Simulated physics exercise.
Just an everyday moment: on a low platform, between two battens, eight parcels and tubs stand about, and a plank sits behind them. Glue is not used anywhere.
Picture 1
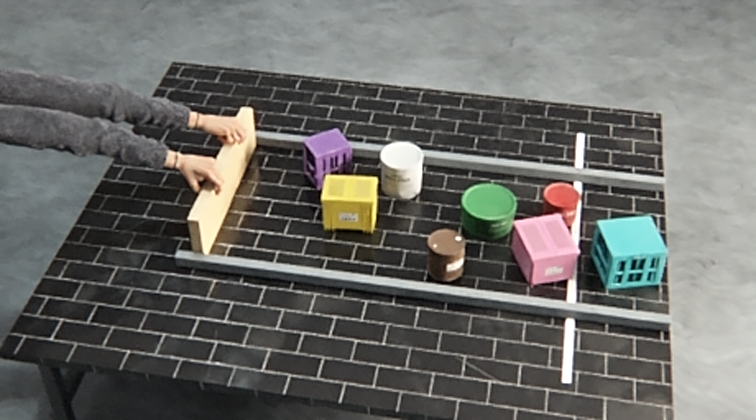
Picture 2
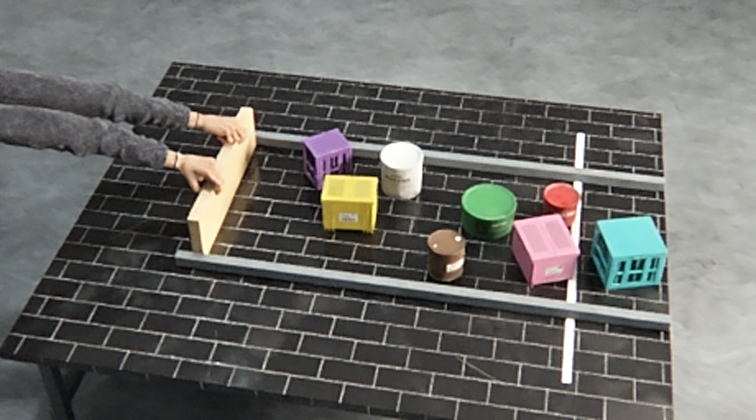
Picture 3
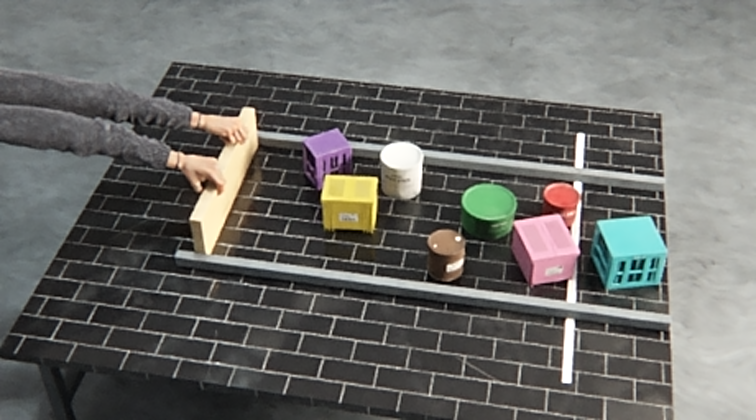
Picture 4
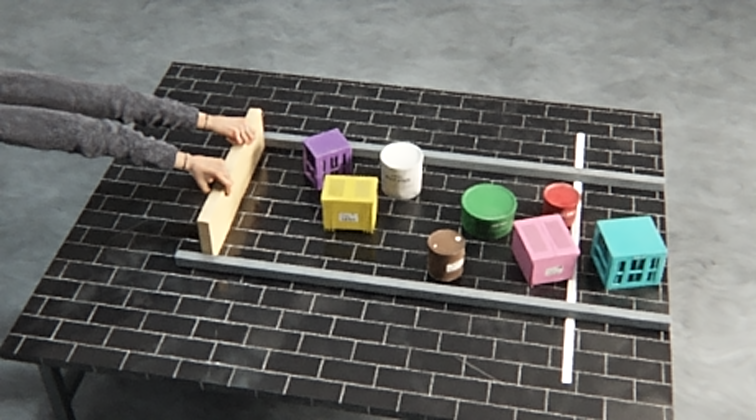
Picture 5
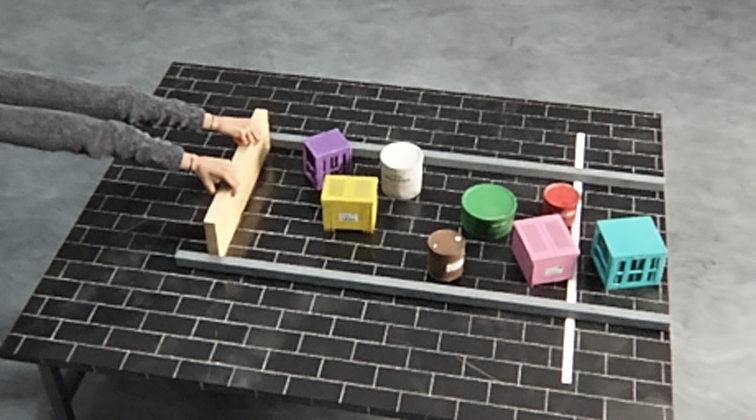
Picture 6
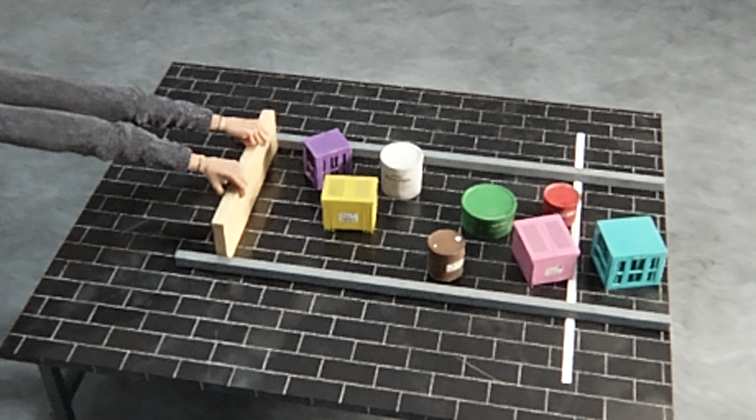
At the start, two hands hold a wooden plank upright at the left of a dark brick-patterned table, with eight colourful crates and tubs standing between two grey rails. The hands then slide the plank slowly a short way to the right, towards the purple and yellow crates, while all the containers stay still.
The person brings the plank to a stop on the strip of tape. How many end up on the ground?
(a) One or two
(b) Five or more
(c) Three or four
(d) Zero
a.
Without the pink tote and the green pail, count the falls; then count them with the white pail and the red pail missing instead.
Count: 0 (first case); 1 (second).
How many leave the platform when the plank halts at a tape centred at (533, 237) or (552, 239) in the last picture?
In order, the counts are 0 and 1.
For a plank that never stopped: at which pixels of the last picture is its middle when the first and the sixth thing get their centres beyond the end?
(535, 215) and (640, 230).
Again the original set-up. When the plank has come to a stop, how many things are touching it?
In contact: 3.
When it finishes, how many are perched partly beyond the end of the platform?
As for overhanging, the count is 2.
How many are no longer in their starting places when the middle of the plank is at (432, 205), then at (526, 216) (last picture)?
The first number is 4, the next one 8.
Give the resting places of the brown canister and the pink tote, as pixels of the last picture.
Final centres, first then second: (592, 274), (643, 279).
A little later, none off yet; turquoise crate at rest near (628, 253); red pail at rest near (561, 206); pink tote at rest near (544, 251).
When it is over, the number that fall off is one or two; down, red pail and turquoise crate.
